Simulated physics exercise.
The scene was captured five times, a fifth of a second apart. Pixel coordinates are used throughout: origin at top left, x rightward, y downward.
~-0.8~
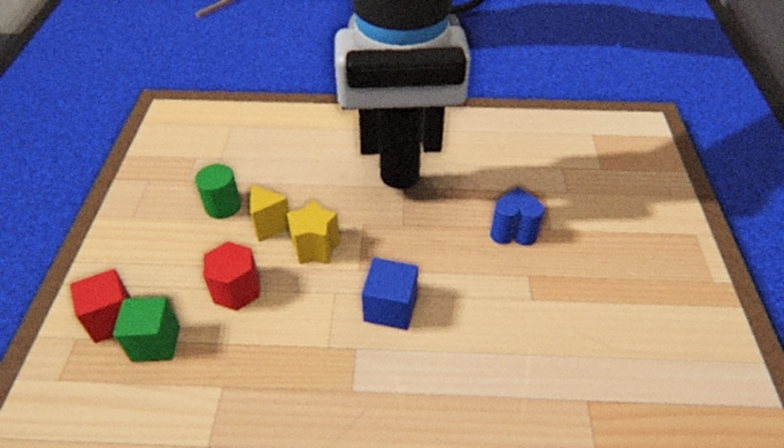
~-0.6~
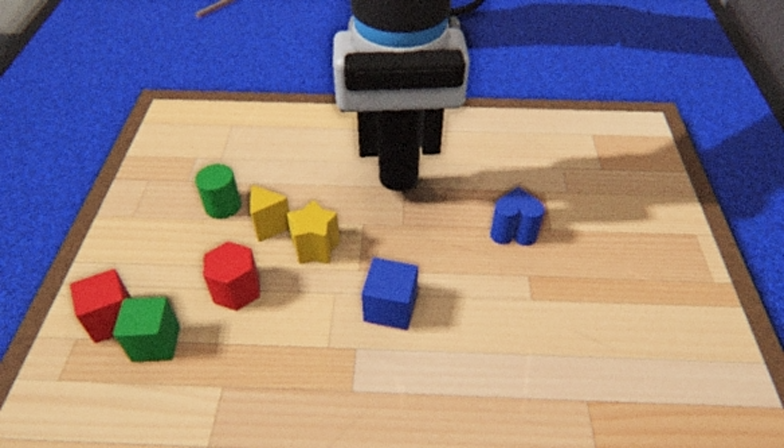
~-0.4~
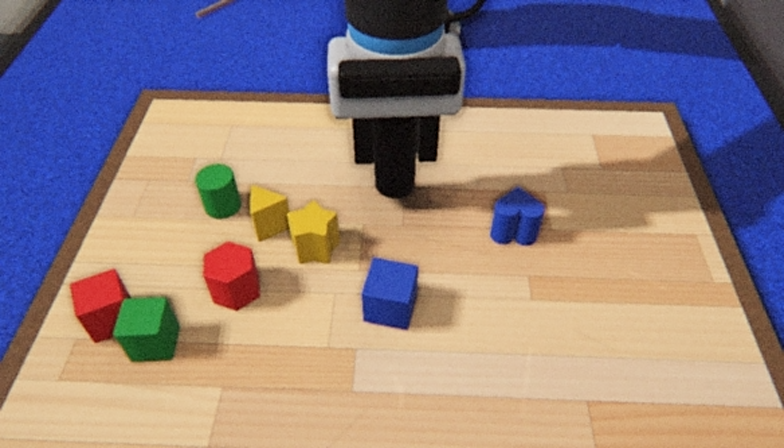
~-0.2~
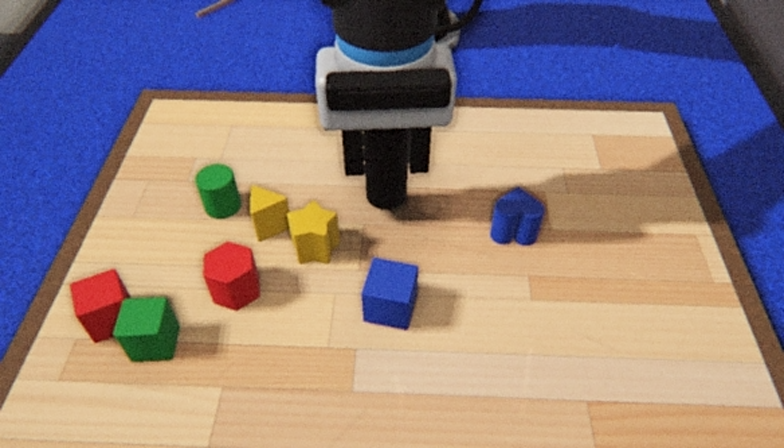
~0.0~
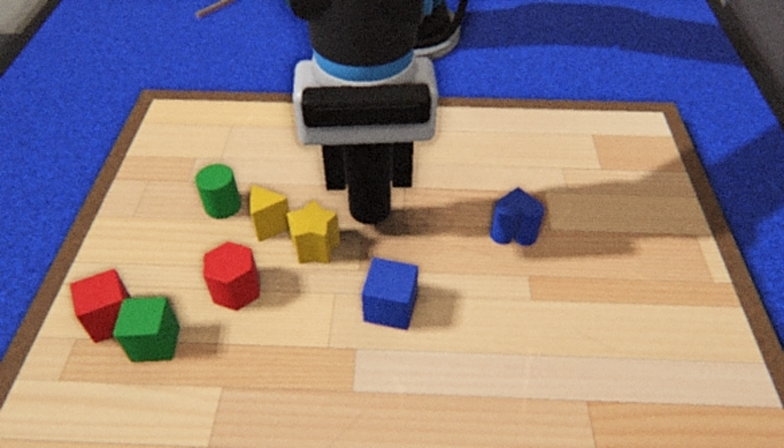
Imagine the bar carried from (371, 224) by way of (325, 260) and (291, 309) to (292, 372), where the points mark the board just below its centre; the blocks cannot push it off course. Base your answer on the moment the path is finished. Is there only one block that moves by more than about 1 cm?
Short answer: Yes.
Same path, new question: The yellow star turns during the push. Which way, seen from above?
Viewed from overhead, the yellow star winds up turned clockwise.
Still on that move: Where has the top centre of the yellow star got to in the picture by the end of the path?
At roughly (265, 234).
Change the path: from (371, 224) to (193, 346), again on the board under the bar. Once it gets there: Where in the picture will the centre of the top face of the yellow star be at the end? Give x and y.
I think it will end close to (246, 234).
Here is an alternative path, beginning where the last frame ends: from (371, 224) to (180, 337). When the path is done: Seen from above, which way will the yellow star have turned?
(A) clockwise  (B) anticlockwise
The correct letter is A.
What follows on the original path. One third of the way, bar (323, 248); yellow star (278, 229), turned 55° clockwise.
Two thirds of the way, bar (289, 298); red six-sided block (220, 262), turned 15° anticlockwise; yellow star (265, 234), turned 90° clockwise.
At the end, bar (289, 361); red six-sided block (220, 262), turned 15° anticlockwise; yellow triangular piece not moved; yellow star (265, 234), turned 90° clockwise.
